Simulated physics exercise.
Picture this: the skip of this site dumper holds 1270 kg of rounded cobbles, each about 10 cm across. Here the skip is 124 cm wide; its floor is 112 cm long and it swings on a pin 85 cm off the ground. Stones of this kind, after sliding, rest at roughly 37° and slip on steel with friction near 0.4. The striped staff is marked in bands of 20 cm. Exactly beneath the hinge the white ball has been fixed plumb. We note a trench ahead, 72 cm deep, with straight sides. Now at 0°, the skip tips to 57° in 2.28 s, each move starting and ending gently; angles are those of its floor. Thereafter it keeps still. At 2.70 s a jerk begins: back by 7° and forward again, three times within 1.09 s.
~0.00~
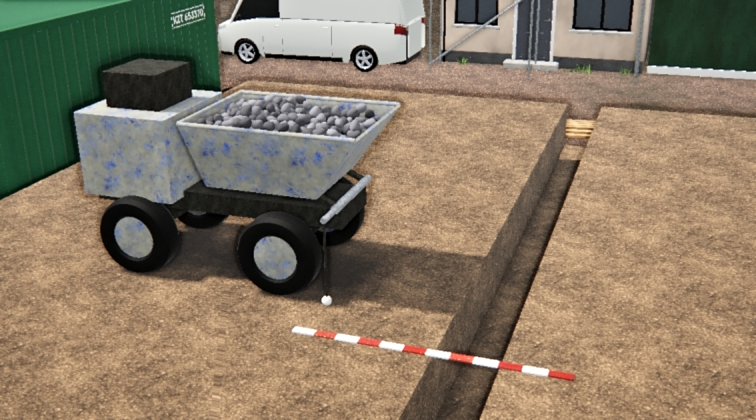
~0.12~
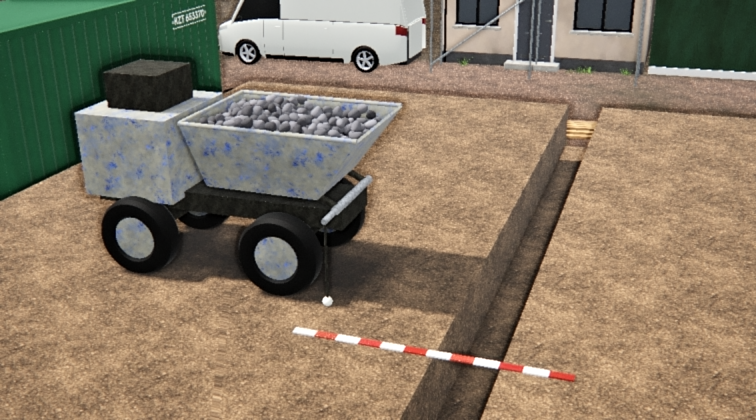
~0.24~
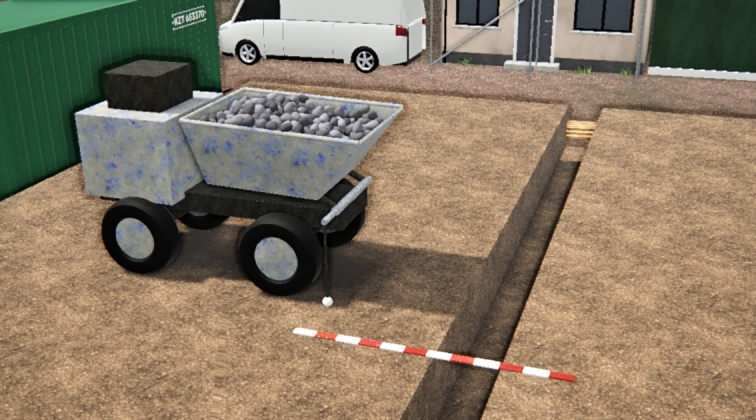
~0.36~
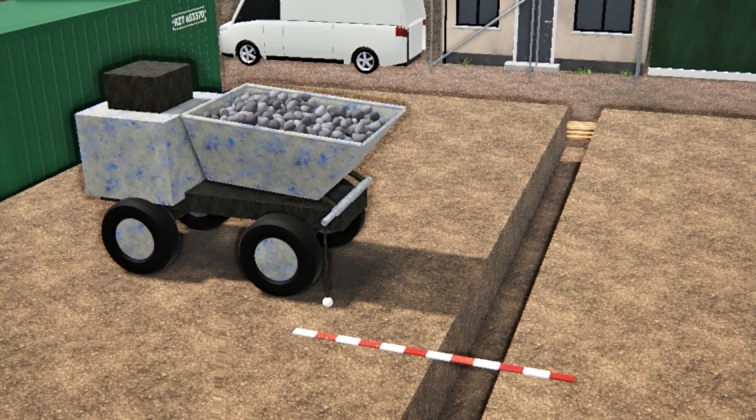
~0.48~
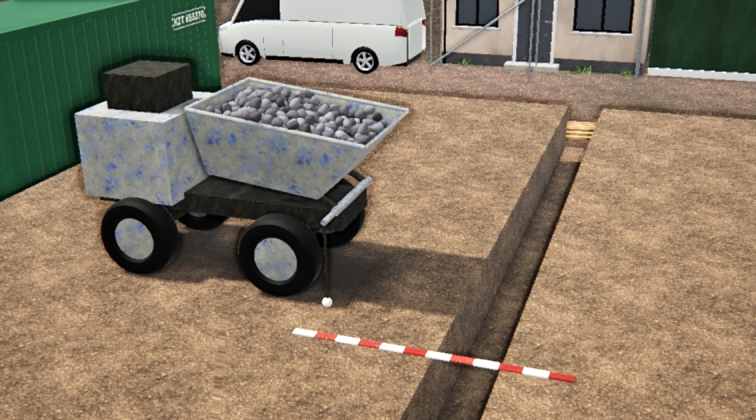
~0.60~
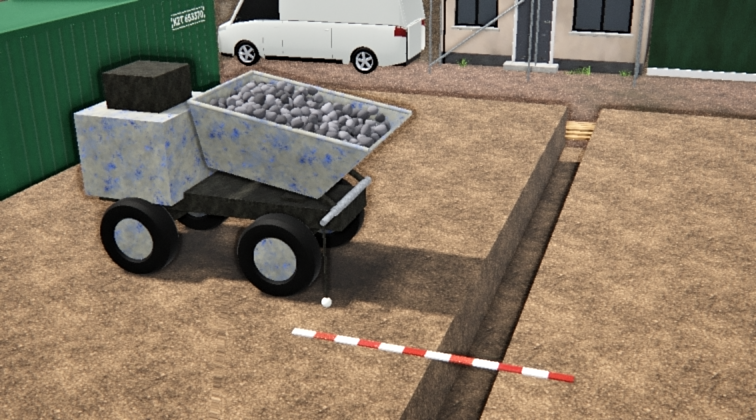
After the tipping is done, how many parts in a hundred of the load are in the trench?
About 50 out of 100.
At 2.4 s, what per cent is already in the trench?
Something like 5 in a hundred.
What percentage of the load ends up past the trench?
Around 0 per cent of the load ends up there.
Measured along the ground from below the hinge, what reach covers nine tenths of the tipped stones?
It's roughly 170 cm in front of the hinge.
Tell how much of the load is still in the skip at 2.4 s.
It holds some 85 per cent.
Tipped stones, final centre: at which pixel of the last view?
I'd point somewhere around (487, 343).
After 1.7 s the floor is at 48°; 100 % in the skip; the foremost stones are at (410, 171).
After 2.4 s the floor is at 57°; 85 % in the skip, 9 % short of the trench, 6 % in the trench; the foremost stones are at (504, 336).
After 4.2 s the floor is at 57°; 44 % in the skip, 16 % short of the trench, 39 % in the trench, 1 % past the trench; the foremost stones are at (580, 314).
After 7.2 s the floor is at 57°; 34 % in the skip, 16 % short of the trench, 50 % in the trench, 1 % past the trench; the foremost stones are at (587, 300).
